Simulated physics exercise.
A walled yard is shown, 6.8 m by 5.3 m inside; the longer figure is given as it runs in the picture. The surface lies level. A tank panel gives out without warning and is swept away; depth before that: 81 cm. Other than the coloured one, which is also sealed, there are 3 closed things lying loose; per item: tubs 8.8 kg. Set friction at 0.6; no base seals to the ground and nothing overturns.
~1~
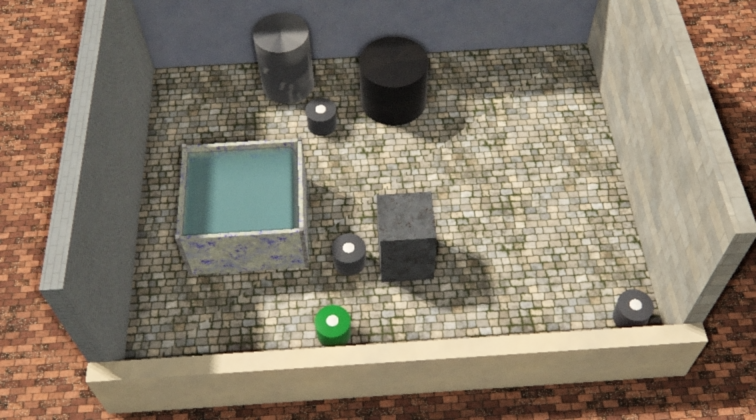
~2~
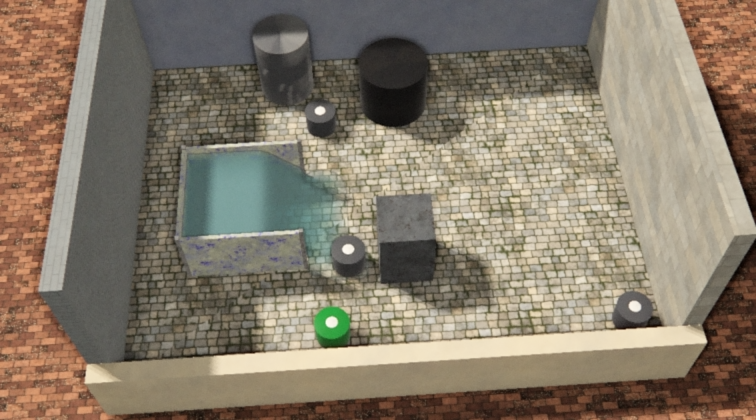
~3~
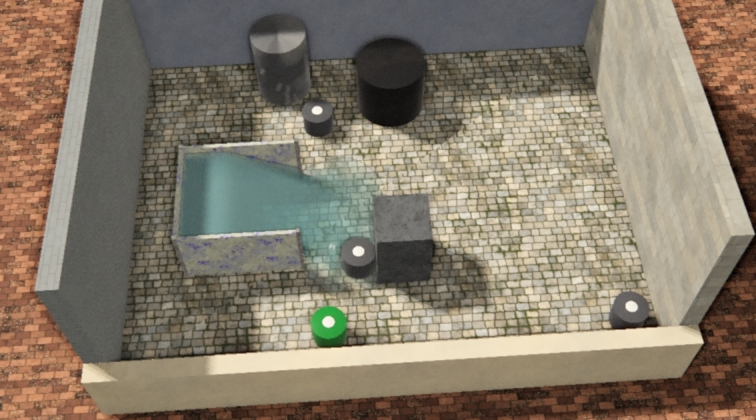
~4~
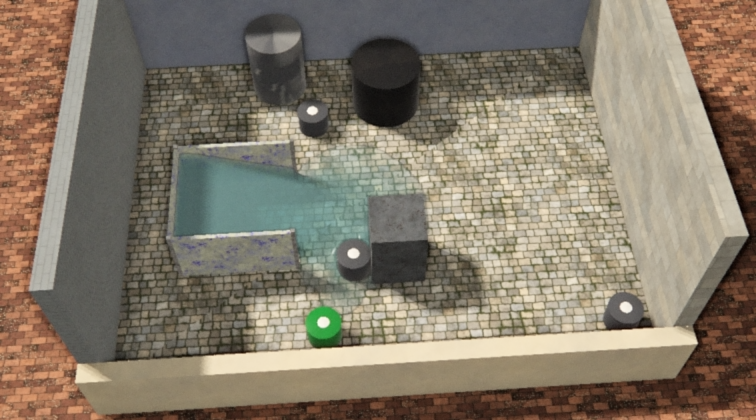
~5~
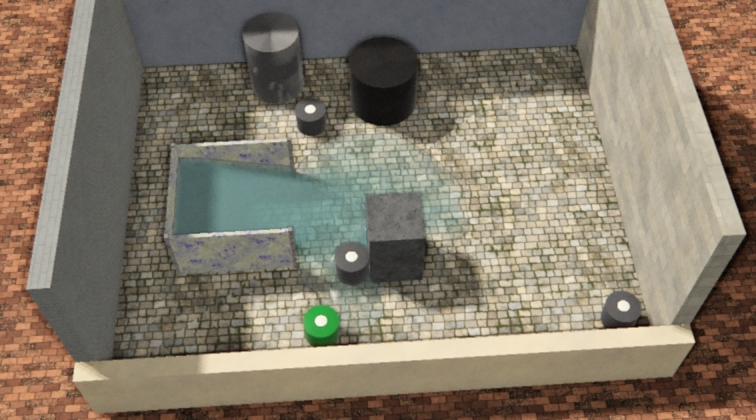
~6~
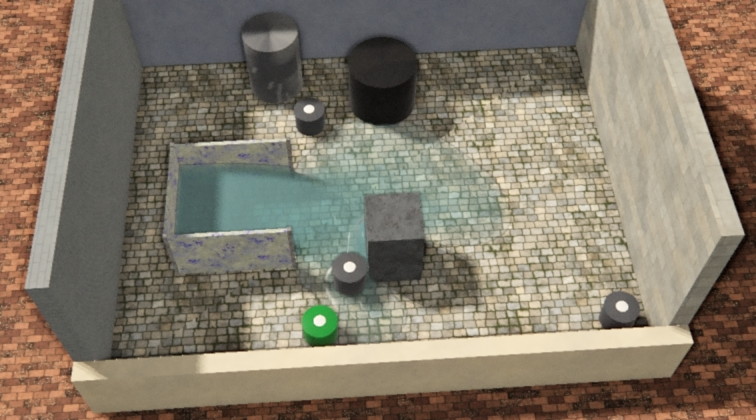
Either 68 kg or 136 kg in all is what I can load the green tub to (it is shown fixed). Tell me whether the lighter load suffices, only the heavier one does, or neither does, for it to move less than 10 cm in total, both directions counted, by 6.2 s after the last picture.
The heavier one is not needed.
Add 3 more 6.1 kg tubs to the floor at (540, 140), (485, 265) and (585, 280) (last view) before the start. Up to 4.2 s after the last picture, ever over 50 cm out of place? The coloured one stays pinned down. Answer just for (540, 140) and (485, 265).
Result, in order - above threshold; below threshold.
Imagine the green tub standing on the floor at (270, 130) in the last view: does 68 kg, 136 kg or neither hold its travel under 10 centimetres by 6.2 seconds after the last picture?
The lighter one suffices.
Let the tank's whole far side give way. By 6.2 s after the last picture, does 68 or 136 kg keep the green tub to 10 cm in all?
Result: Lighter option succeeds.
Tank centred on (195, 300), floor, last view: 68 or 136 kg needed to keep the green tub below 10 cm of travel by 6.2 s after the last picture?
Then, put simply, the heavier one is needed.
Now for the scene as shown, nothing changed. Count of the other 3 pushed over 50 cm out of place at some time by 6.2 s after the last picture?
I get 2.
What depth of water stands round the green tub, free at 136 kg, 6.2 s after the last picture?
About 3 cm.
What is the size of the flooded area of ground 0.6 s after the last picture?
Wet: Near 16 m2.
Then, 0.6 s after the last picture the green tub would be 0 cm from its start with 68 kg and 0 cm from its start with 136 kg; 5 cm of water round it then.
Then, 2.3 s after the last picture the green tub would be 0 cm from its start with 68 kg and 0 cm from its start with 136 kg; 6 cm of water round it then.
Then, 4.2 s after the last picture the green tub would be 0 cm from its start with 68 kg and 0 cm from its start with 136 kg; 4 cm of water round it then.
Then, 6.2 s after the last picture the green tub would be 0 cm from its start with 68 kg and 0 cm from its start with 136 kg; 3 cm of water round it then.
